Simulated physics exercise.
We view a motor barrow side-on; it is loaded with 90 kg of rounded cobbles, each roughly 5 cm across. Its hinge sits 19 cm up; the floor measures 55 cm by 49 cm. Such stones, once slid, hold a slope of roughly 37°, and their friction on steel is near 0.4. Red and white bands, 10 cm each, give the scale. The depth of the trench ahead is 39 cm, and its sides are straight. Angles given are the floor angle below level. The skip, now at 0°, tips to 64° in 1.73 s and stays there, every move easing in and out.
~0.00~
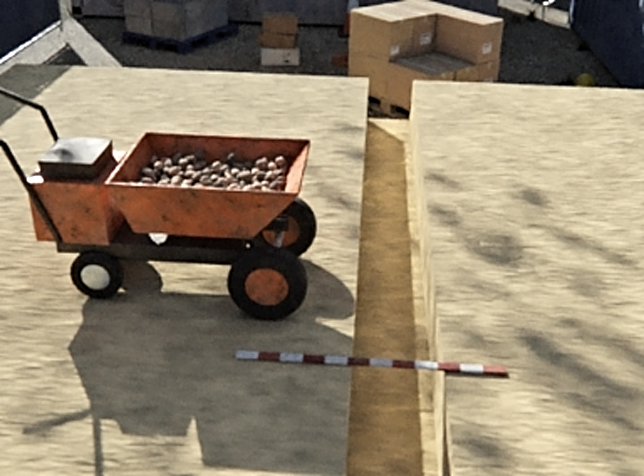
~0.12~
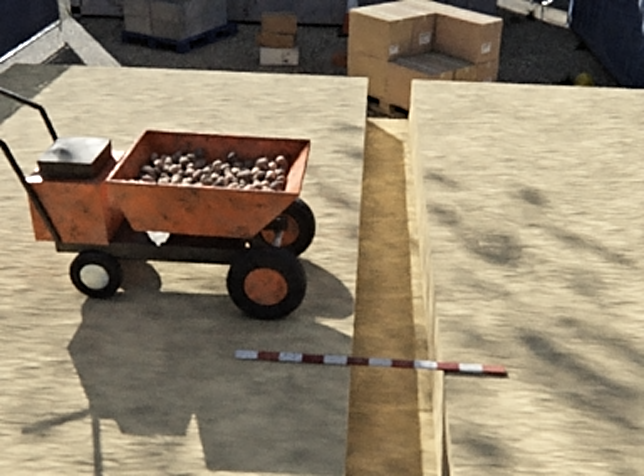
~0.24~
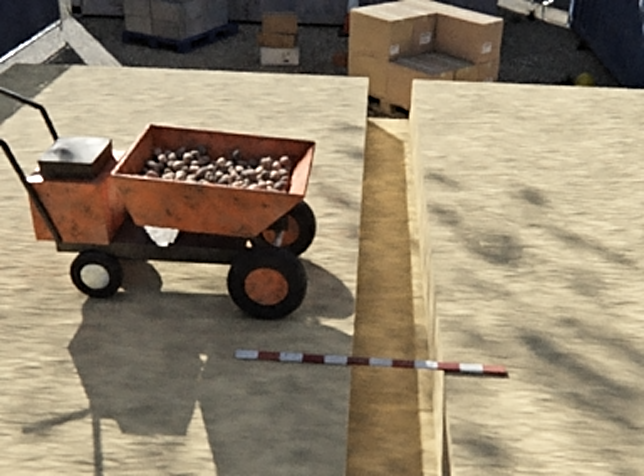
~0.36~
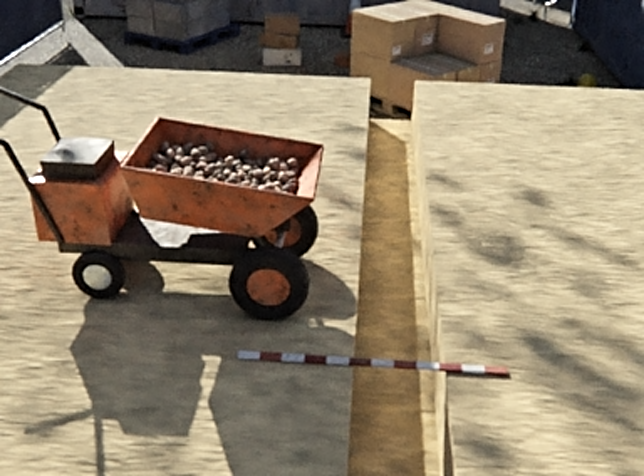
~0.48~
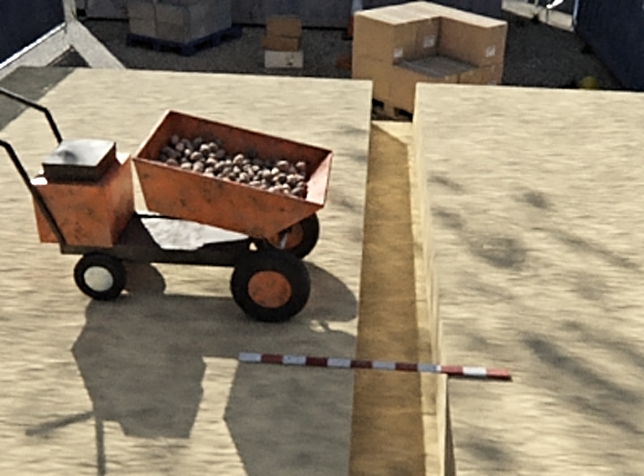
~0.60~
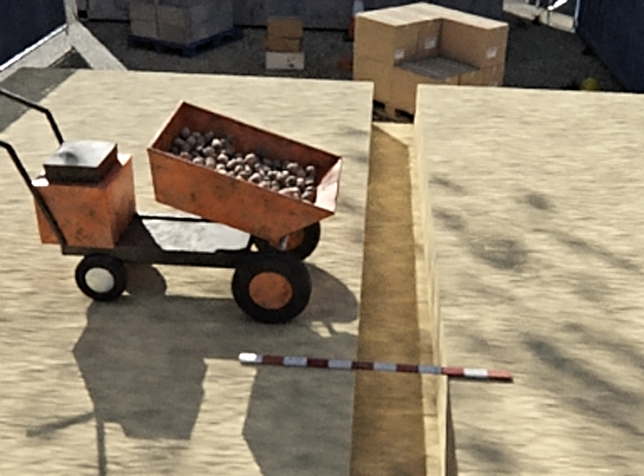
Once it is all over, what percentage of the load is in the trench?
Roughly 97 percent of the load is in the trench.
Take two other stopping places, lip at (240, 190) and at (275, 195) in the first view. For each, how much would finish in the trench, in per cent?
Roughly 85 per cent, then 100 per cent.
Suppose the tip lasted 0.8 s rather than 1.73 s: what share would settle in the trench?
That would give about 80 percent.
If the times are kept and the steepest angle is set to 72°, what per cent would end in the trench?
Share in trench: Approx. 95%.
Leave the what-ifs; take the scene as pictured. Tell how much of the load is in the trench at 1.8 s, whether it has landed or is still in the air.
By that moment, roughly 30 per cent of the load.
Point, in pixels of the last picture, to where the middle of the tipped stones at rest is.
About (404, 348).
After 1.3 s the floor is at 54°; 100 % in the skip; the foremost stones are at (363, 231).
After 1.8 s the floor is at 64°; 69 % in the skip, 30 % in the trench; the foremost stones are at (436, 326).
After 2.2 s the floor is at 64°; 40 % in the skip, 58 % in the trench, 2 % past the trench; the foremost stones are at (478, 304).
After 4.1 s the floor is at 64°; 0 % in the skip, 97 % in the trench, 3 % past the trench; the foremost stones are at (496, 308).
